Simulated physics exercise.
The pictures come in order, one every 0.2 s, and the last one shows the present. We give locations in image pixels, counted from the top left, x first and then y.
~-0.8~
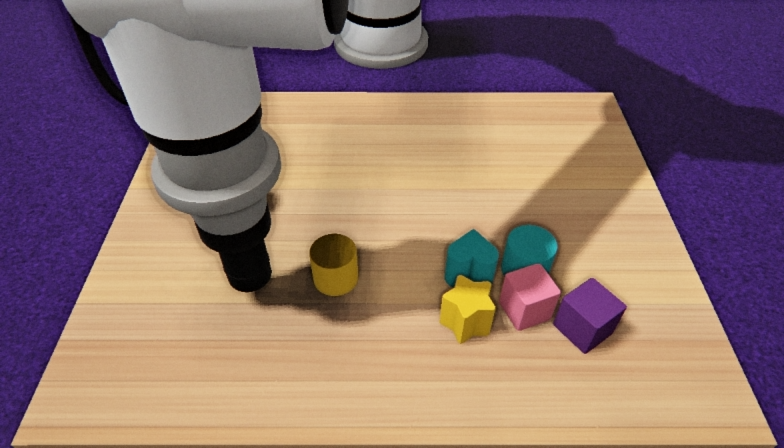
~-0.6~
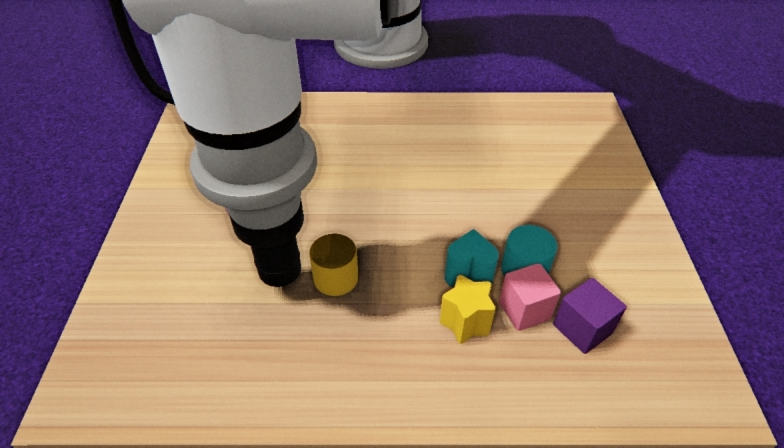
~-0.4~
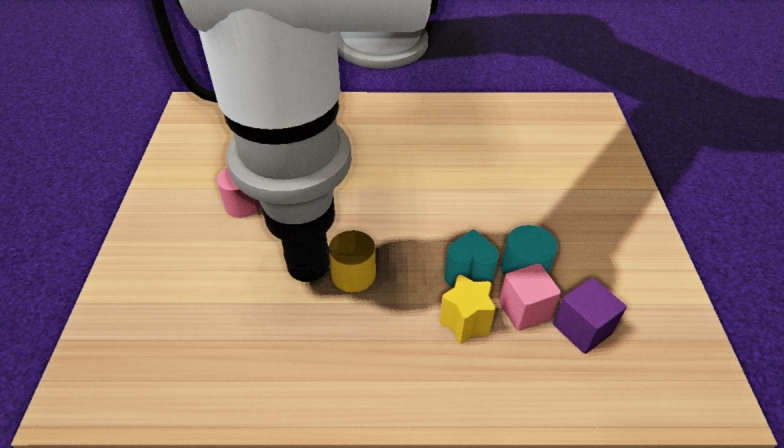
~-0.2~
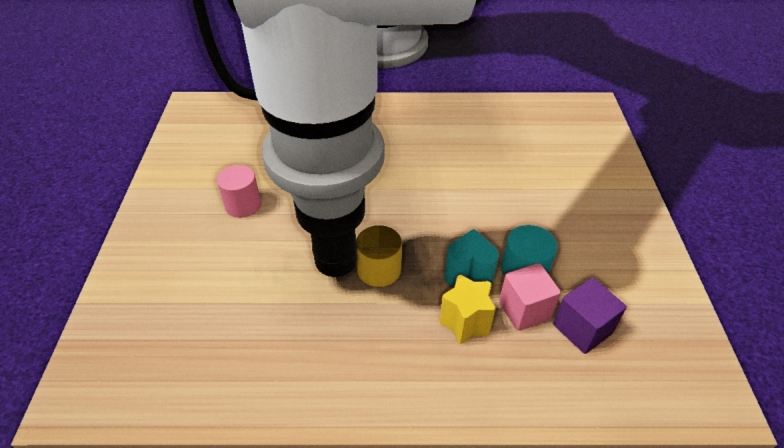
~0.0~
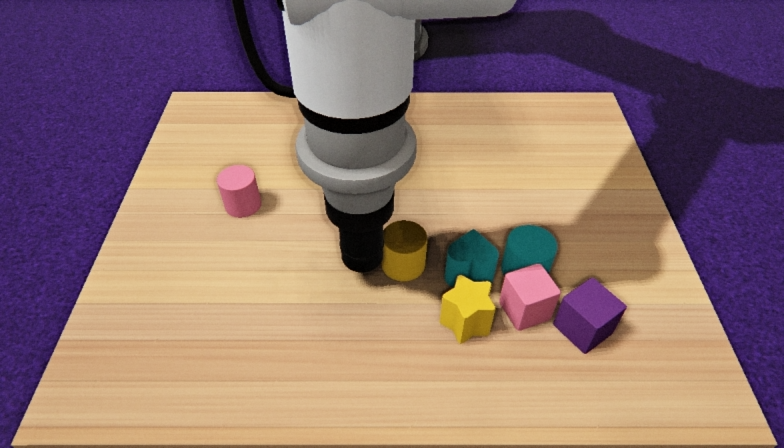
In the video, a robot arm lowers no tool but sweeps its black rod rightward across a wooden board, meeting a yellow cylinder and pushing it toward a still cluster of teal, yellow, pink and purple blocks.
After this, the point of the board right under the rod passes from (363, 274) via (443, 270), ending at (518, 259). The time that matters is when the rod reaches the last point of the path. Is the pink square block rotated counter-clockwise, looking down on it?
My answer is no.
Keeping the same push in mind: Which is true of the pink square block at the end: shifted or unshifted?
It gets displaced.
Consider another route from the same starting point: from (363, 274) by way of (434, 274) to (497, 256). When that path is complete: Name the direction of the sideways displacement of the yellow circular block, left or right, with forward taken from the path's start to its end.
To the path's left.
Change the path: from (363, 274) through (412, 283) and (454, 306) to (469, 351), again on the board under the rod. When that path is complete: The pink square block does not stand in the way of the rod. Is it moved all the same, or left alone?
That block will keep its spot.
The first path, step by step. One third of the way, rod at (418, 255); yellow circular block at (453, 225); turquoise heart at (481, 250).
Two thirds of the way, rod at (473, 251); yellow circular block at (486, 211); turquoise heart at (521, 254), turned 30° clockwise; turquoise circular block at (560, 242); pink square block at (544, 290), turned 15° clockwise; purple square block at (600, 306), turned 15° anticlockwise.
At the end, rod at (523, 242); yellow circular block at (505, 202); yellow star-shaped block not moved; turquoise heart at (566, 256), turned 70° clockwise; turquoise circular block at (614, 247); pink square block at (546, 291), turned 25° clockwise; purple square block at (600, 307), turned 20° anticlockwise.
